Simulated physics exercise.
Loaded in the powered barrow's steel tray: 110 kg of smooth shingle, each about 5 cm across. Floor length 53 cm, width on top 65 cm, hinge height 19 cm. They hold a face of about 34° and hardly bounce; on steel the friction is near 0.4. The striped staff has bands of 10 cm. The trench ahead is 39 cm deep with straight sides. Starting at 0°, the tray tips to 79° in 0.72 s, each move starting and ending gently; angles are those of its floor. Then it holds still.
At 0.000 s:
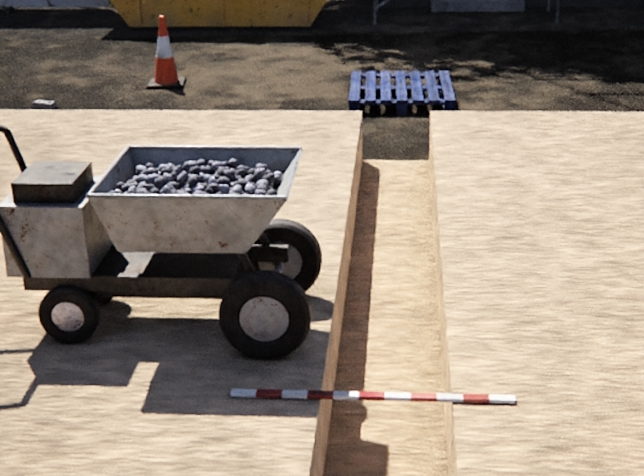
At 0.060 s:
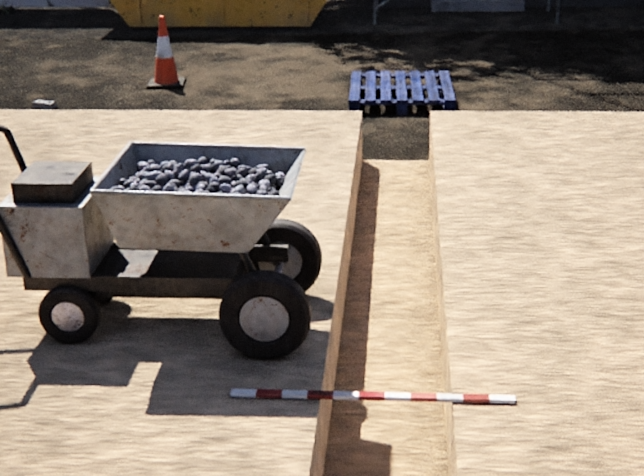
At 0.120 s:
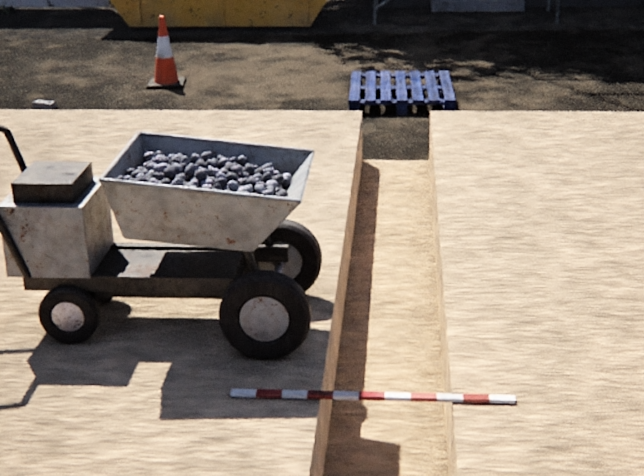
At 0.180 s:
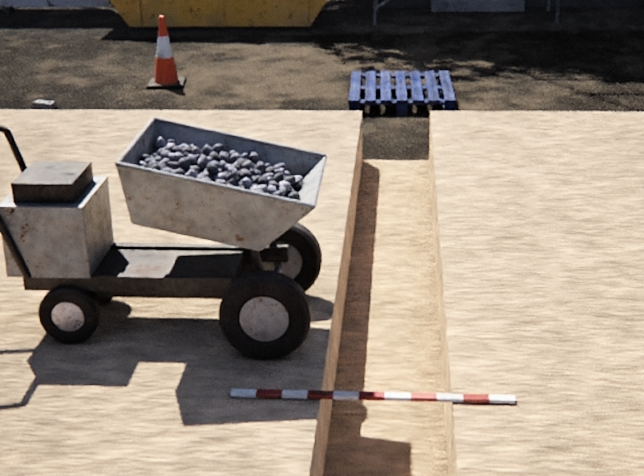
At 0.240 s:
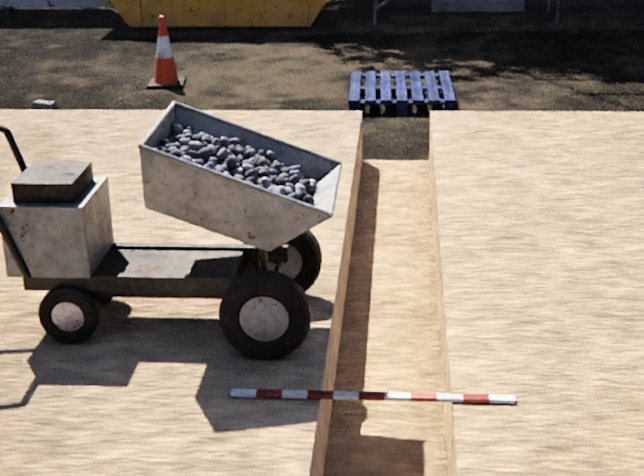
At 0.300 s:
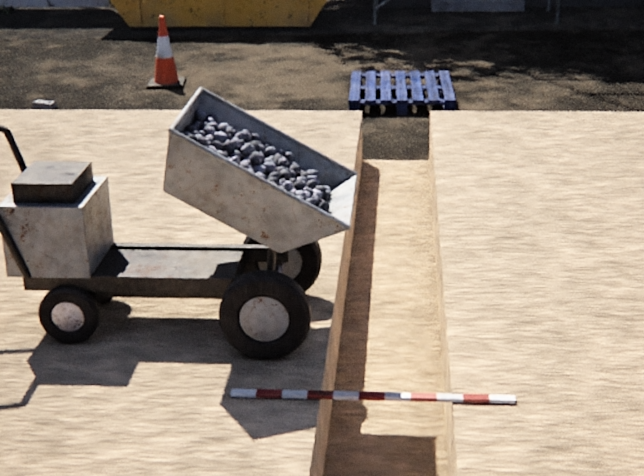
On sandy ground beside a trench, a barrow's steel tray of grey stones tilts steeply rightward.
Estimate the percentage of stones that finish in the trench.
Close to 43 in a hundred.
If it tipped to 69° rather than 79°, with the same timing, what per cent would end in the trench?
Then about 40 per cent.
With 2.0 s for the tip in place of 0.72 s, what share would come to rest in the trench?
Then about 65 per cent.
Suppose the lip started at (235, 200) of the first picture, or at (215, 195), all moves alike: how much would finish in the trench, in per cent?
About 90 and 100 per cent.
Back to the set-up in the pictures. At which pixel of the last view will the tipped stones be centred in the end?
Their middle is at about (473, 325).
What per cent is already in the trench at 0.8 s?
Some 25 per cent.
After 0.5 s the floor is at 67°; 100 % in the tray; the foremost stones are at (389, 250).
After 0.8 s the floor is at 79°; 40 % in the tray, 25 % in the trench, 35 % past the trench; the foremost stones are at (510, 322).
After 1.2 s the floor is at 79°; 3 % in the tray, 40 % in the trench, 58 % past the trench; the foremost stones are past the picture's edge.
After 3.1 s the floor is at 79°; 0 % in the tray, 43 % in the trench, 57 % past the trench; the foremost stones are past the picture's edge.
